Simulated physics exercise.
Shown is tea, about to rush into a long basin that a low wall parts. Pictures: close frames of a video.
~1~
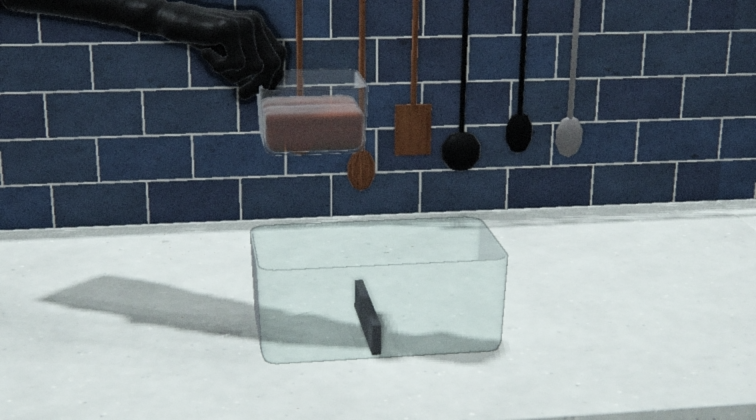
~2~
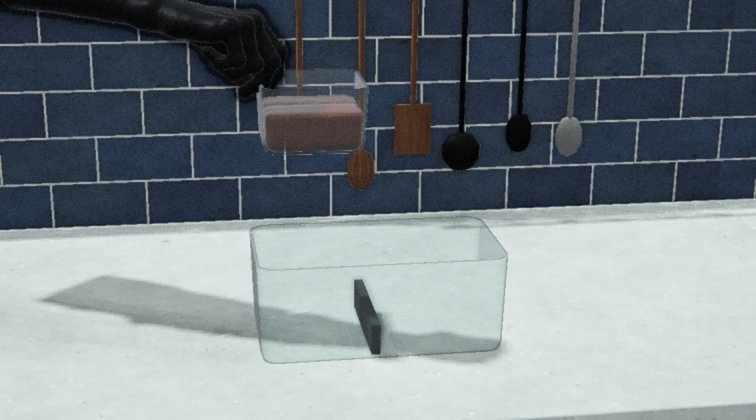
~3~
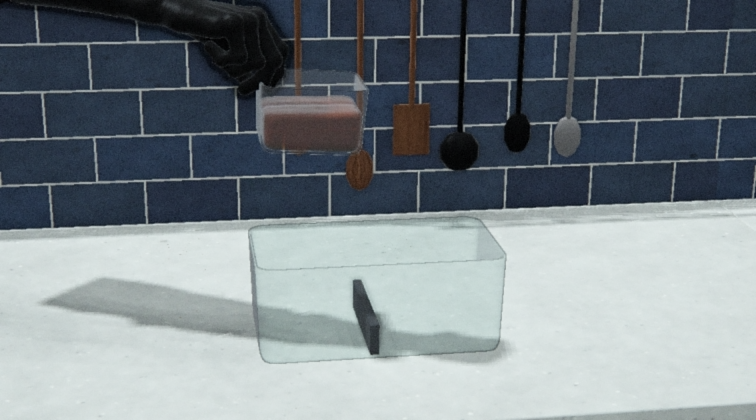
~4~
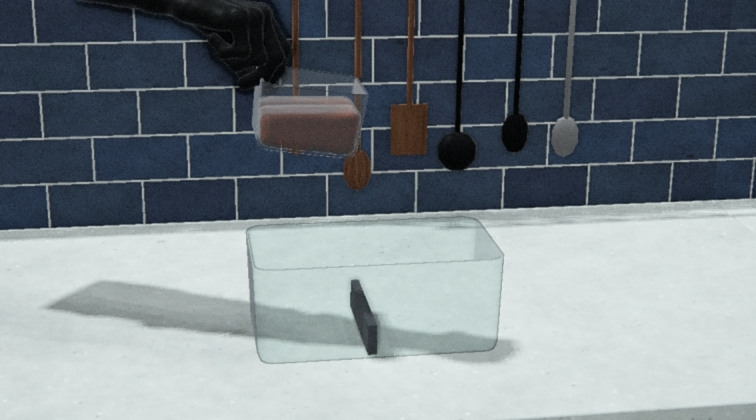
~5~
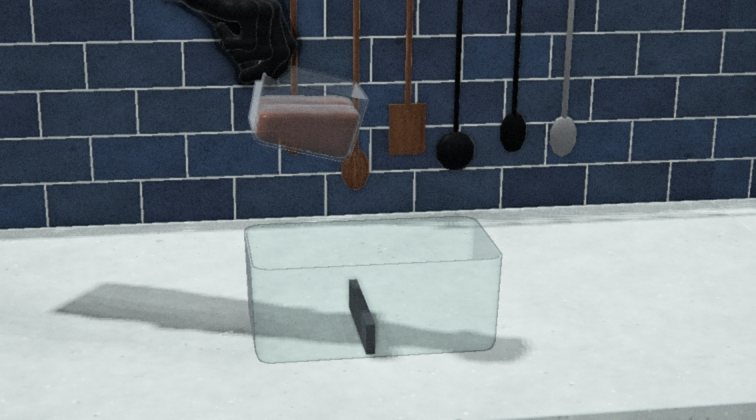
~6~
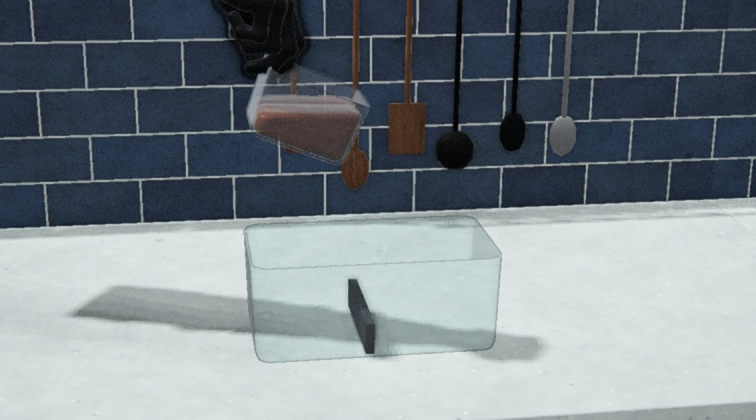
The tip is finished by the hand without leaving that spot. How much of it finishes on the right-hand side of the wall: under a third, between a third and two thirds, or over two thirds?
Top band.
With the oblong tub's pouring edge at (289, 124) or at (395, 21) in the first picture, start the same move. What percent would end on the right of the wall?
First try: 5 percent; second try: 85 percent.
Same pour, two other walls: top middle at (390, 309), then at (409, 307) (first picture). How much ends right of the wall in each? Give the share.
That'd be about 65 percent for the first and about 55 percent for the other.
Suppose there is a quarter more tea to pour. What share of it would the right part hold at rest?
About 90 parts in a hundred, give or take.
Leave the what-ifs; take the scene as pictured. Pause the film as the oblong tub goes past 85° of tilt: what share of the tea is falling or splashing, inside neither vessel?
Roughly 45 in a hundred.
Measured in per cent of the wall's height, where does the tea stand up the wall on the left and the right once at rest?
On the left it sits near 0, while on the right it sits near 50.
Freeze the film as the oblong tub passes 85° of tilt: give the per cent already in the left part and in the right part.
Reading: Left some 0 %, right some 15 %.
A moment on, the oblong tub is tipped on its side and 42 per cent is still to pour, 0 is left of the wall and 15 right of it.
Next, the oblong tub is tipped right over and 4 per cent is still to pour, 5 is left of the wall and 79 right of it.
Then the oblong tub is tipped right over and 0 per cent is still to pour, 8 is left of the wall and 91 right of it.
Later the oblong tub is tipped right over and 0 per cent is still to pour, 8 is left of the wall and 91 right of it.
Finally, 8 per cent lies left of the wall, 91 right of it and 1 outside.
